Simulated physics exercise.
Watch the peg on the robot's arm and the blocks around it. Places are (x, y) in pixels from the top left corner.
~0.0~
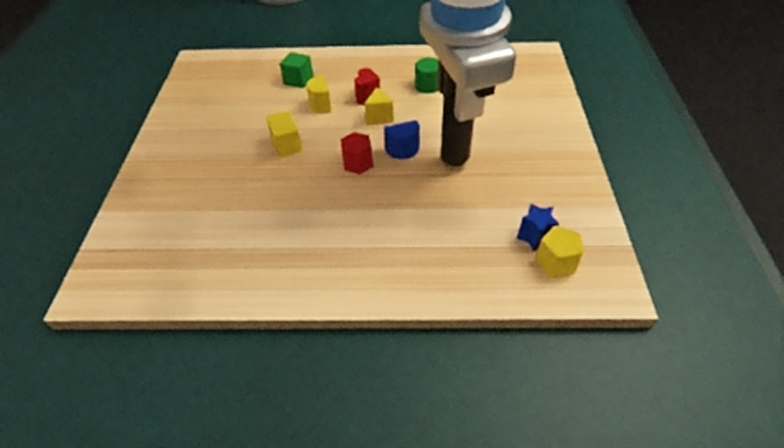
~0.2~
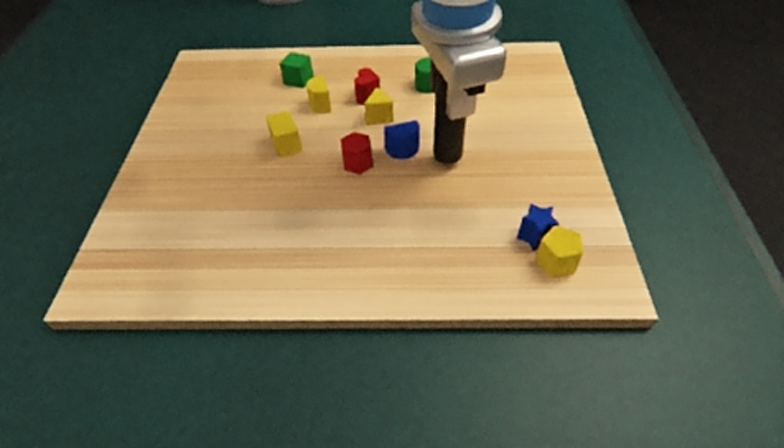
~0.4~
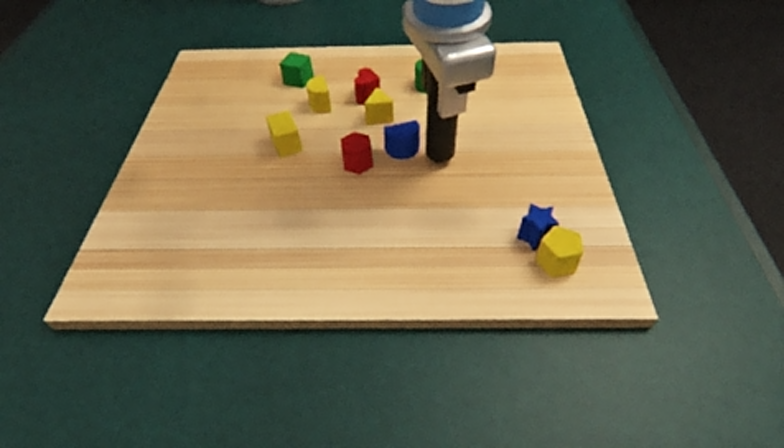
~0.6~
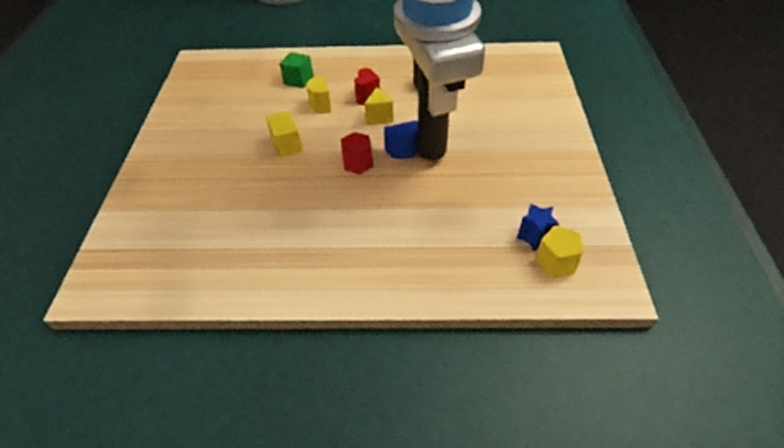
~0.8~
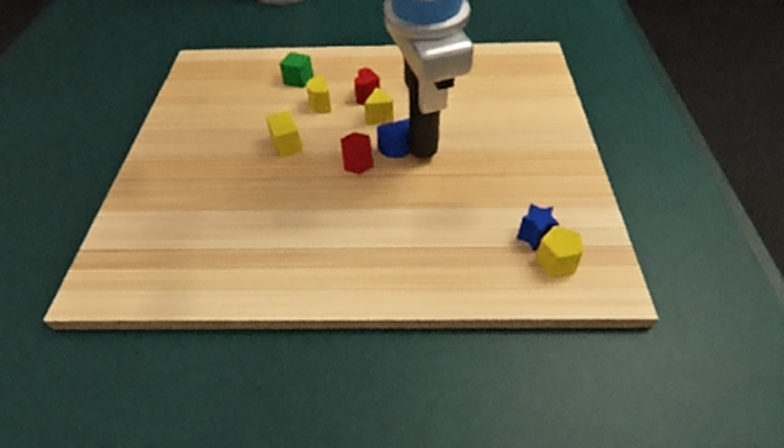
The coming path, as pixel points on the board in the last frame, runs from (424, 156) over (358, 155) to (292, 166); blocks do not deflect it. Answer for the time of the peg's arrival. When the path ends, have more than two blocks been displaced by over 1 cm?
Answer: No.
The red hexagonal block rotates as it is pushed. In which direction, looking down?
Watching from overhead, you'd notice the red hexagonal block rotating counter-clockwise.
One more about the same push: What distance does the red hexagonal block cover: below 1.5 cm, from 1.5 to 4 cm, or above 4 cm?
Over 4 cm.
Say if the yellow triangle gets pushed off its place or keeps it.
Once the path ends, it is where it was.
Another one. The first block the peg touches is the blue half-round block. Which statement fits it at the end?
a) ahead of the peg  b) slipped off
My pick is b.
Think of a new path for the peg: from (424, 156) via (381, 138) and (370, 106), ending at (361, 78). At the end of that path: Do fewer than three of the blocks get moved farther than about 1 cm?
I believe not.
On the path given first. One third of the way, peg at (379, 148); red hexagonal block at (351, 143); blue half-round block at (354, 121), turned 25° clockwise.
Two thirds of the way, peg at (334, 152); red hexagonal block at (315, 156), turned 75° anticlockwise; blue half-round block at (329, 116), turned 85° clockwise.
At the end, peg at (290, 160); yellow rectangle not moved; red hexagonal block at (296, 164), turned 150° anticlockwise; yellow triangle not moved; blue half-round block at (329, 116), turned 85° clockwise.
